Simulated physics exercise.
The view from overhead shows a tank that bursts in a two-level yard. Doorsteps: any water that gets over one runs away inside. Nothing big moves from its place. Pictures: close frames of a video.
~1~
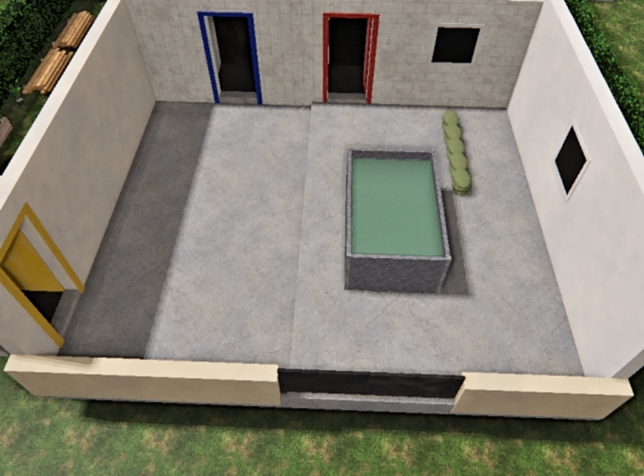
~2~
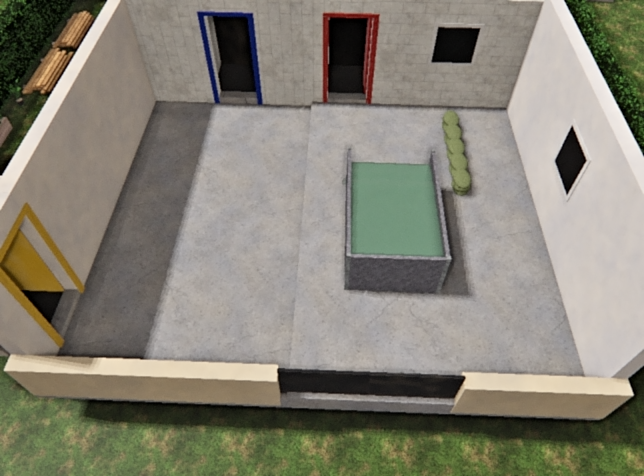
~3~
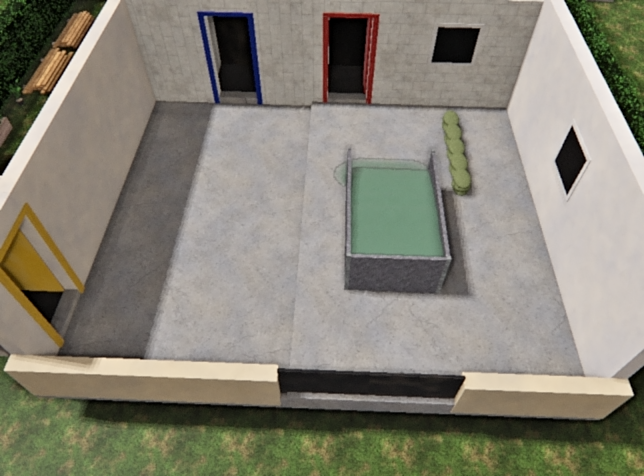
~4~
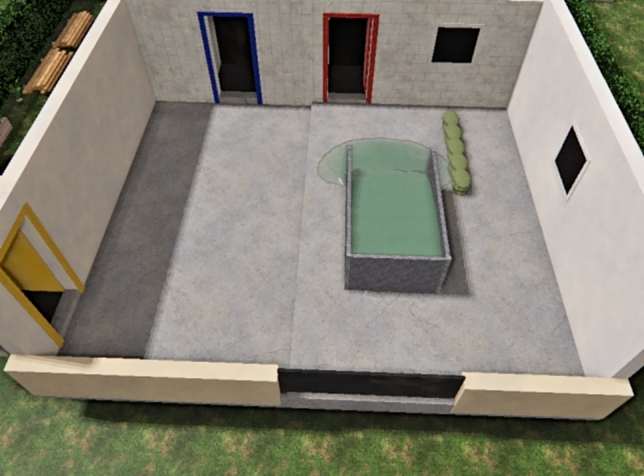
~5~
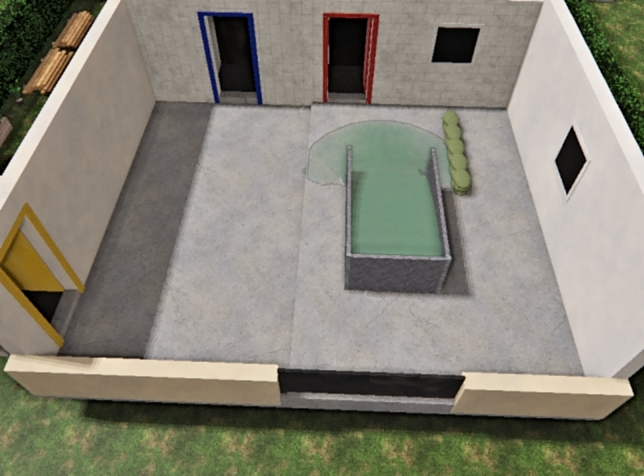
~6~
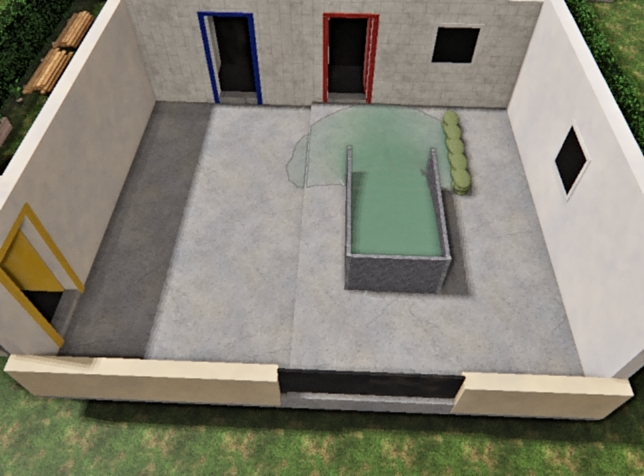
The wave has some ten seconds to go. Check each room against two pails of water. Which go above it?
Outcome: Yellow door: Two buckets or fewer. Red door: More than two buckets. Blue door: Two buckets or fewer.
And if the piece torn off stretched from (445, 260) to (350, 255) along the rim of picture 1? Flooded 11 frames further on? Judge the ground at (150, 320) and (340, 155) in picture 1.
Respectively: Drenched and parched.
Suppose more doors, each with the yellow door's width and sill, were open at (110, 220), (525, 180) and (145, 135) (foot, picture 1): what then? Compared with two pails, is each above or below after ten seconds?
Well, the first one doesn't reach it, the next doesn't reach it, and the last overshoots.
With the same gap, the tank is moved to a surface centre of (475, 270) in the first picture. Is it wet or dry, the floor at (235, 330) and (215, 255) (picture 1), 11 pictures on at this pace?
Bone-dry, bone-dry.
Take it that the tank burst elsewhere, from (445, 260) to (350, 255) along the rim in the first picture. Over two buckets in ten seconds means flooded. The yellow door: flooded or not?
Well, it turns out the yellow door crosses the threshold.
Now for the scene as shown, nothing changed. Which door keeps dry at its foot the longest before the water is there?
Observed: The yellow-painted one.
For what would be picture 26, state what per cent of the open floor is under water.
Estimated share: Around 40 %.
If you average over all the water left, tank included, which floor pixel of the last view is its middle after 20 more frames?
Roughly (363, 154).
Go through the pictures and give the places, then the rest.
The first frame shows still water in the water tank at (394, 202).
In the second frame, water pours out on the water tank's far side and has run to a hidden place.
In the third frame, water pours out on the water tank's far side and has run to a hidden place.
In the fourth frame, water pours out on the water tank's far side and has run to (429, 150).
In the fifth frame, the front is at (399, 124), out from the gap on the water tank's far side.
In the sixth frame, water pours out on the water tank's far side and has run to (400, 106).
A moment on, water covers 20 % of the floor; the yellow door not reached, the red door over two buckets in, the blue door not reached.
Next, water covers 25 % of the floor; the yellow door not reached, the red door far over two buckets in, the blue door wet at the sill, nothing in.
Then, water covers 40 % of the floor; the yellow door not reached, the red door far over two buckets in, the blue door wet at the sill, nothing in.
Later, water covers 75 % of the floor; the yellow door wet at the sill, nothing in, the red door far over two buckets in, the blue door wet at the sill, nothing in.
In the end, water covers 95 % of the floor; the yellow door wet at the sill, nothing in, the red door far over two buckets in, the blue door wet at the sill, nothing in.
